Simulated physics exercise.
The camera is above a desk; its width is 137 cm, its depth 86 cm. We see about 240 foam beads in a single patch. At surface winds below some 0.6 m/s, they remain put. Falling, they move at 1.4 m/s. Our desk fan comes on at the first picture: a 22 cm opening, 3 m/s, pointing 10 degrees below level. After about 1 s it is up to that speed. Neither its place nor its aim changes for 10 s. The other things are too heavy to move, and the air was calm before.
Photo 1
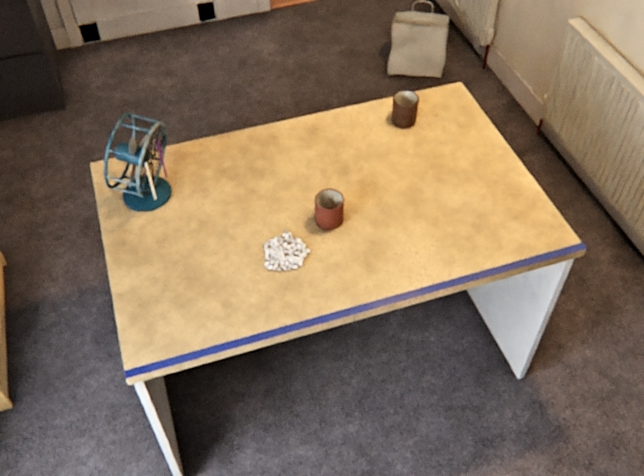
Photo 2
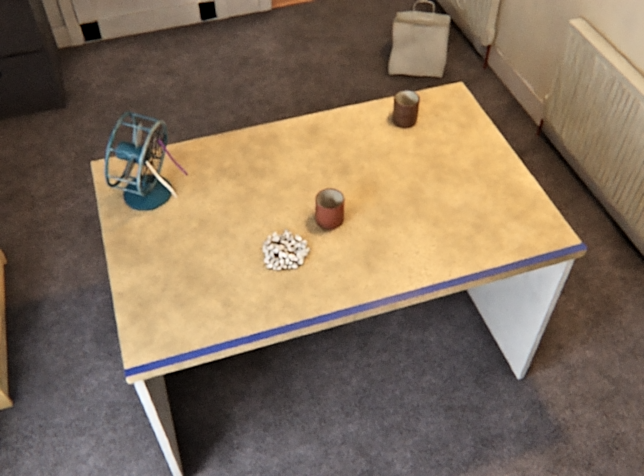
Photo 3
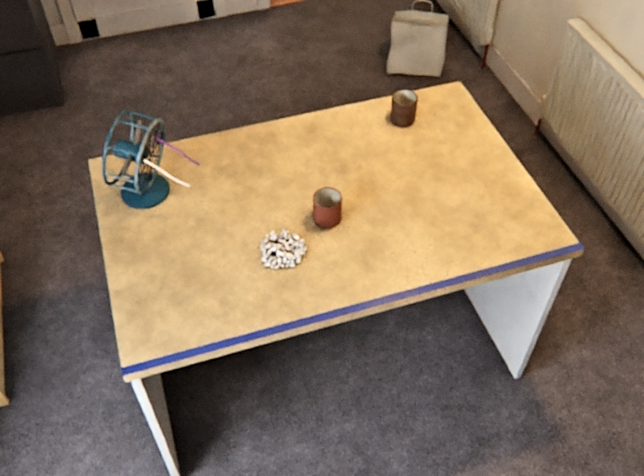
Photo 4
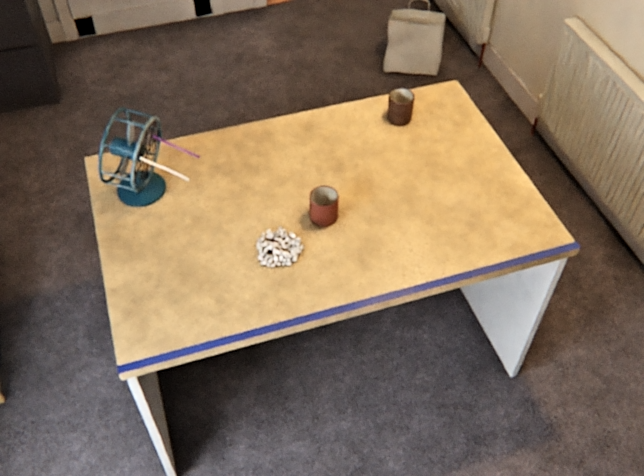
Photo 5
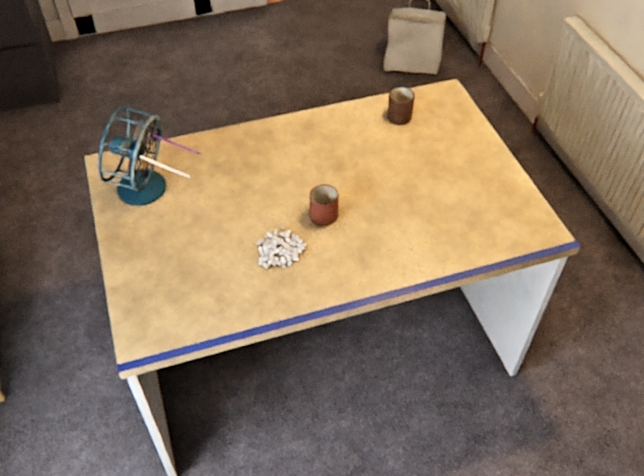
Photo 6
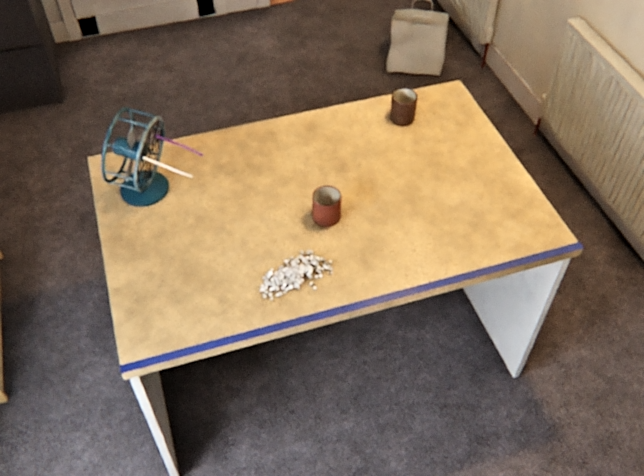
Desk in a carpeted room, ribbons streaming from a fan, then white foam beads near a mug spreading toward the blue edge.
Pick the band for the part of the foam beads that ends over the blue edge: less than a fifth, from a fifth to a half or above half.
Above half.
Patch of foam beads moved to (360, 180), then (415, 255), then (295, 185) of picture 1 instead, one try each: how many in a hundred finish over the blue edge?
First try 0 %, second 70 %, third 0 %.
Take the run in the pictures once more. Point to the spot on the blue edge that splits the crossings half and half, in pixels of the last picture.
I'd point to somewhere near (321, 320).
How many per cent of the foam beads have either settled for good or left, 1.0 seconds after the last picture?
90 per cent.
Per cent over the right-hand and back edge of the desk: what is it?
I'd say near 0 percent right-hand and close to 0 percent back.
Then, 1.0 s after the last picture, 5 % are on the move or not yet settled, 95 % are over the blue edge.
Then, 2.2 s after the last picture, 2 % are on the move or not yet settled, 99 % are over the blue edge.
Then, 4.6 s after the last picture, 1 % are on the move or not yet settled, 99 % are over the blue edge.
Then, 9.1 s after the last picture, at the end, 99 % are over the blue edge.
